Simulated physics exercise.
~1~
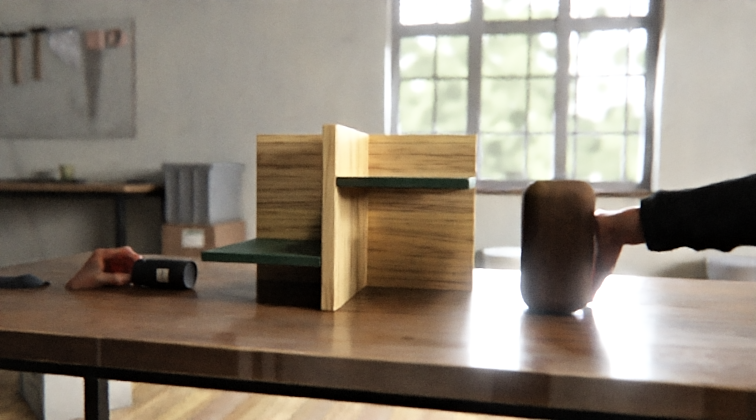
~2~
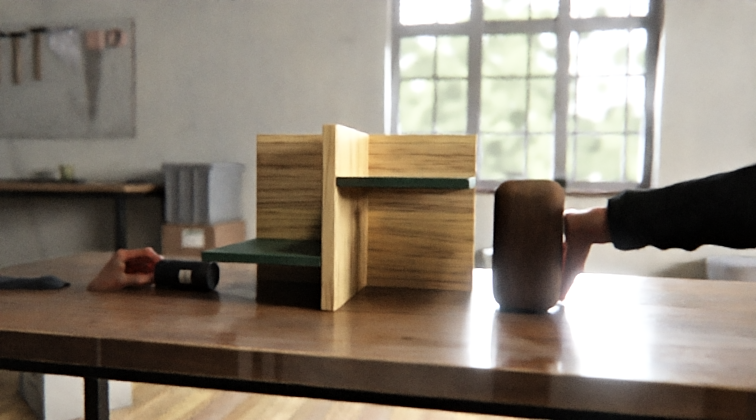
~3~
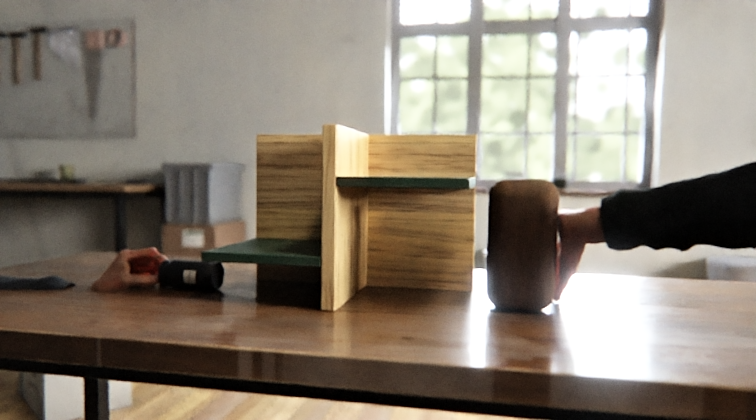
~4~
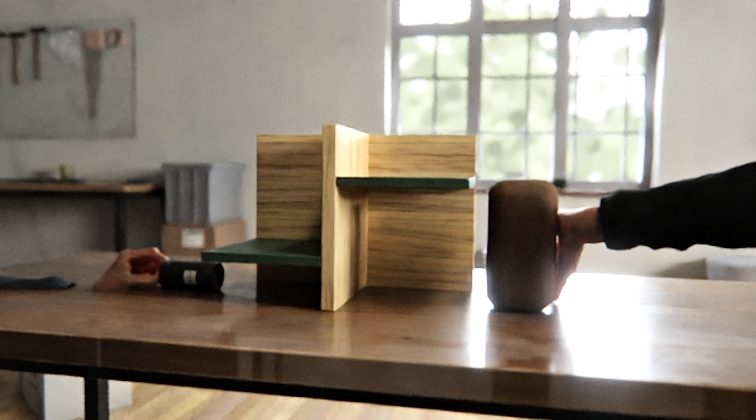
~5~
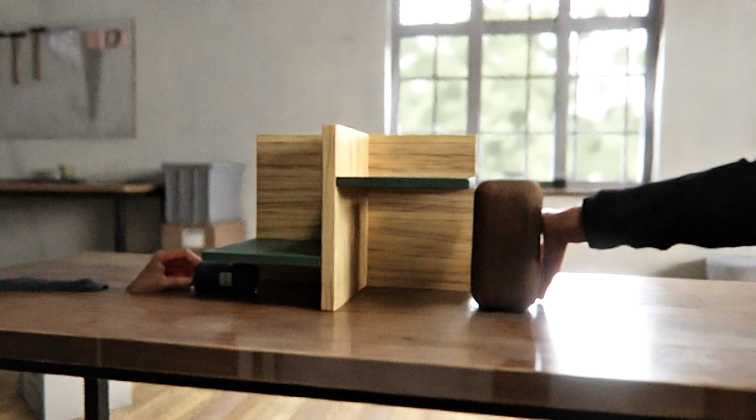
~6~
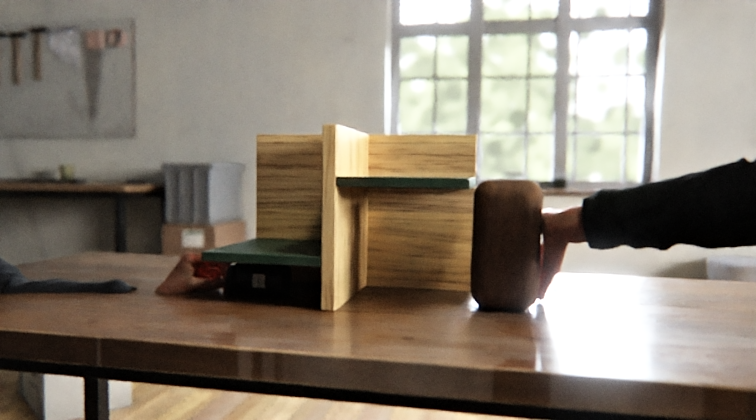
A brown loaf pushed left by a hand stops at a shelf while a black shaker slides under another.
